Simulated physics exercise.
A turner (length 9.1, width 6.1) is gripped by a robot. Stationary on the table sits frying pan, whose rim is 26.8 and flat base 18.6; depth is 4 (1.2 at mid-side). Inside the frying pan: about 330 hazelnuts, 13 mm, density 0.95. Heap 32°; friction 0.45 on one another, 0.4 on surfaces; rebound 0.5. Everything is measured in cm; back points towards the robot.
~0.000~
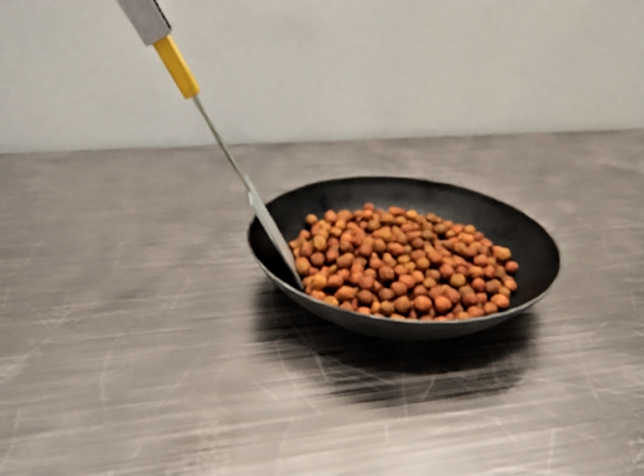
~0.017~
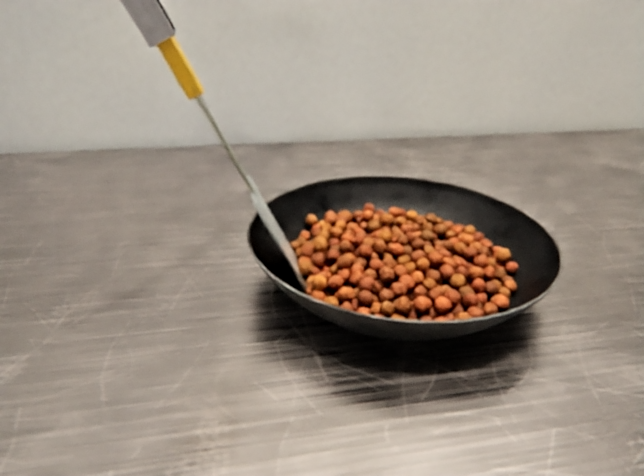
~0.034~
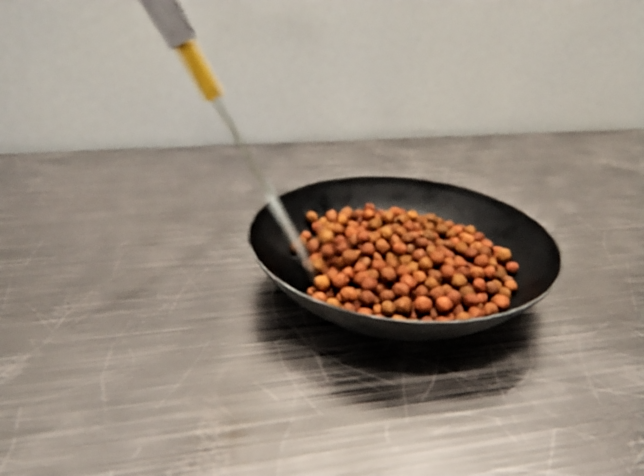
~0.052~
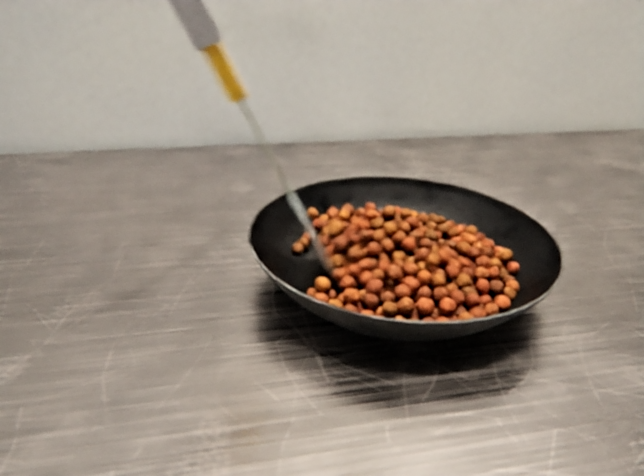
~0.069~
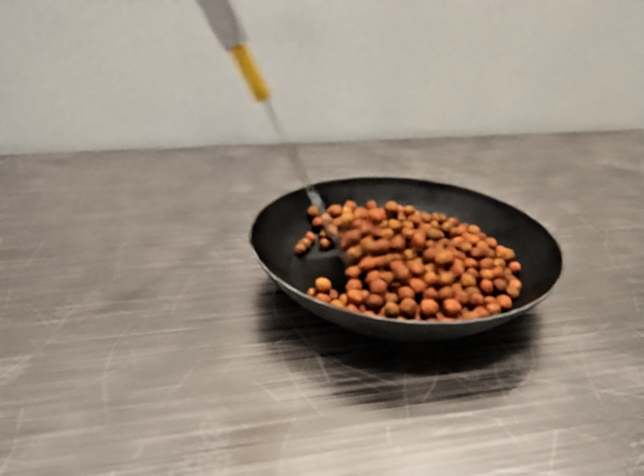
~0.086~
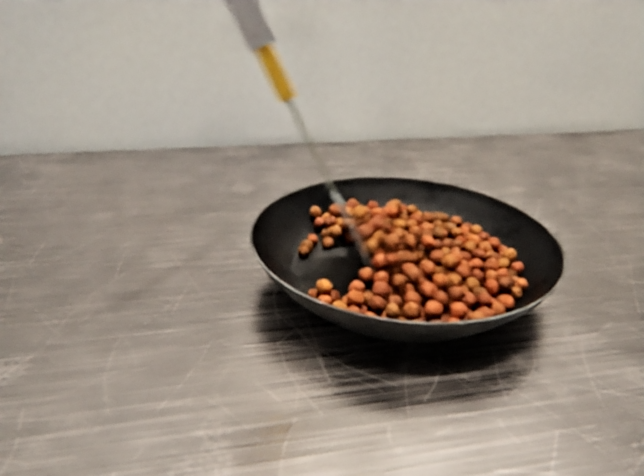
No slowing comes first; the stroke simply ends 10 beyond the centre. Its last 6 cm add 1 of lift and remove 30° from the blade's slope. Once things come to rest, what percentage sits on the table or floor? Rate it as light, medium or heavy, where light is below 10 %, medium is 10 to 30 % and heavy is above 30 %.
Rating: Medium.
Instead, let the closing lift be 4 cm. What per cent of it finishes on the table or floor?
I'd reckon around 15 per cent.
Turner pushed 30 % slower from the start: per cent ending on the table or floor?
The share on the table or floor would be about 10 percent.
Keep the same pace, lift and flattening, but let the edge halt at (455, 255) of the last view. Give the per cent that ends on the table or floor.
Roughly 0 per cent, I'd say.
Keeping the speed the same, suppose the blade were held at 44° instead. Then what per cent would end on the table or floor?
About 15 per cent.
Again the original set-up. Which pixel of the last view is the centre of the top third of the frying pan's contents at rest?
Roughly (479, 241).
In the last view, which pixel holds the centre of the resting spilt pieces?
Roughly (636, 243).
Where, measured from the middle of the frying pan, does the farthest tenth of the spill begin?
Radial distance: Approx. 40 cm.
After 0.13 s, sloping 64°, highest piece 6 above the table; 330 in the frying pan.
After 0.17 s, sloping 55°, highest piece 6 above the table; 330 in the frying pan.
After 0.39 s, sloping 34°, highest piece 6 above the table; 283 in the frying pan, 41 on the table or floor, 6 on the blade or in flight.
After 1.44 s, sloping 34°, highest piece 4 above the table; 281 in the frying pan, 49 on the table or floor.
At rest, 281 in the frying pan, 49 on the table or floor. That is 15 % on the table or floor.
